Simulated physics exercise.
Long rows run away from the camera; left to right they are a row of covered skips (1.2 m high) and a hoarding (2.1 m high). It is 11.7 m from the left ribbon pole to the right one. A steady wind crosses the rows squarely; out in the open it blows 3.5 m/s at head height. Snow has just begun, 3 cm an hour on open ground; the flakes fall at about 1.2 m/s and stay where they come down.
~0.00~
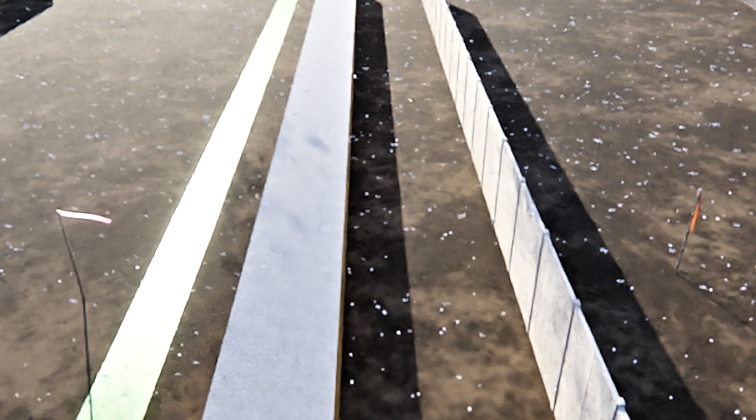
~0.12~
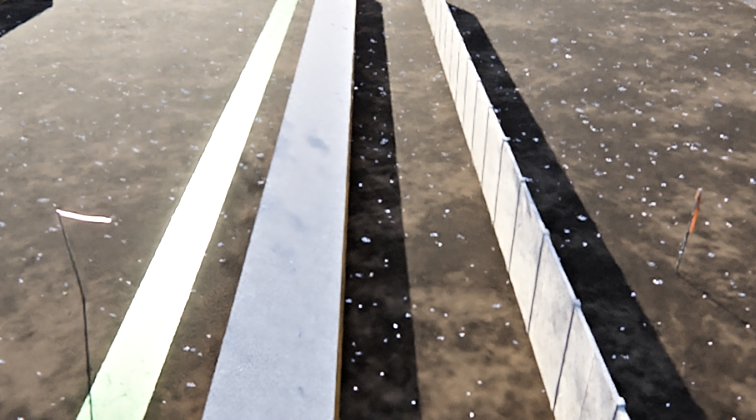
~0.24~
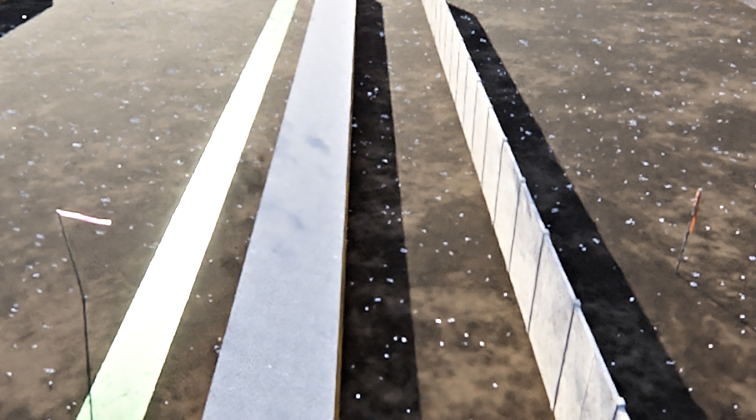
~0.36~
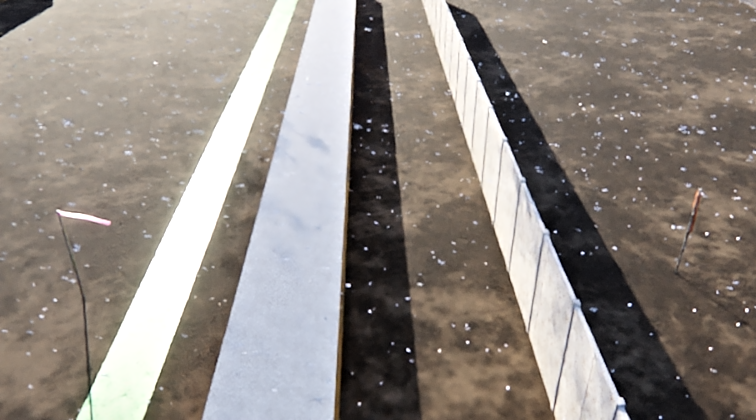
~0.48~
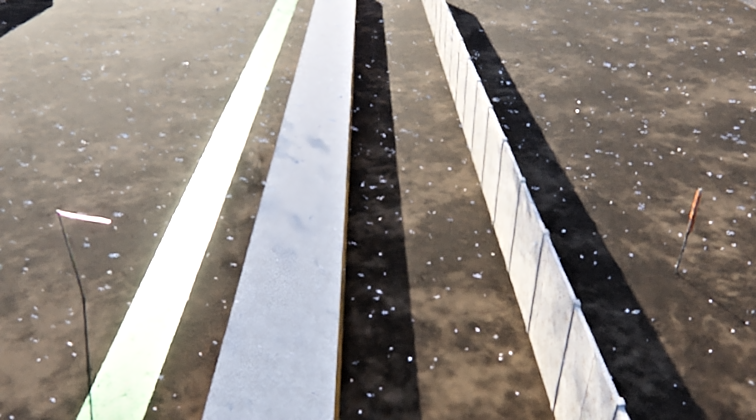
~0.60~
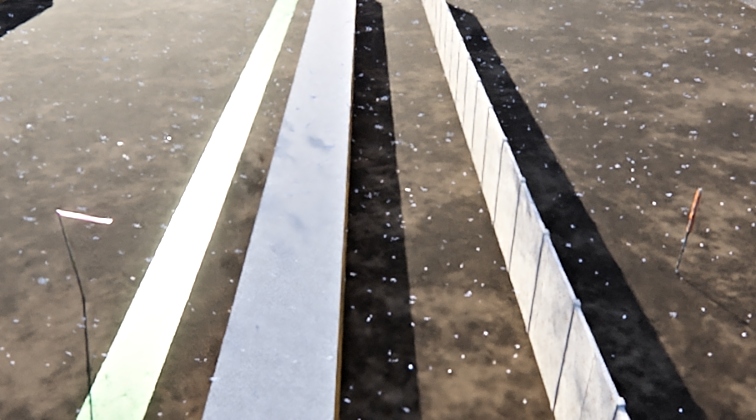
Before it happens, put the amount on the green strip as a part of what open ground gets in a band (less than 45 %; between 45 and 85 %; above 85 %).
On the green strip: Above 85 % of what open ground gets.
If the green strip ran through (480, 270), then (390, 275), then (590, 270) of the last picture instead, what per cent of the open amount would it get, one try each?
In turn about 80 %, 90 %, 80 %.
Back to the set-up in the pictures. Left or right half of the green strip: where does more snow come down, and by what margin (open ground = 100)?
The right half, by about 15 points.
After 10 minutes open ground has 5 mm and the green strip 5 mm.
After 30 minutes open ground has 15 mm and the green strip 15 mm.
After 60 minutes open ground has 30 mm and the green strip 29 mm, so the green strip has 97 % of the open amount; the left half of it has 90 %, the right half 104 %.
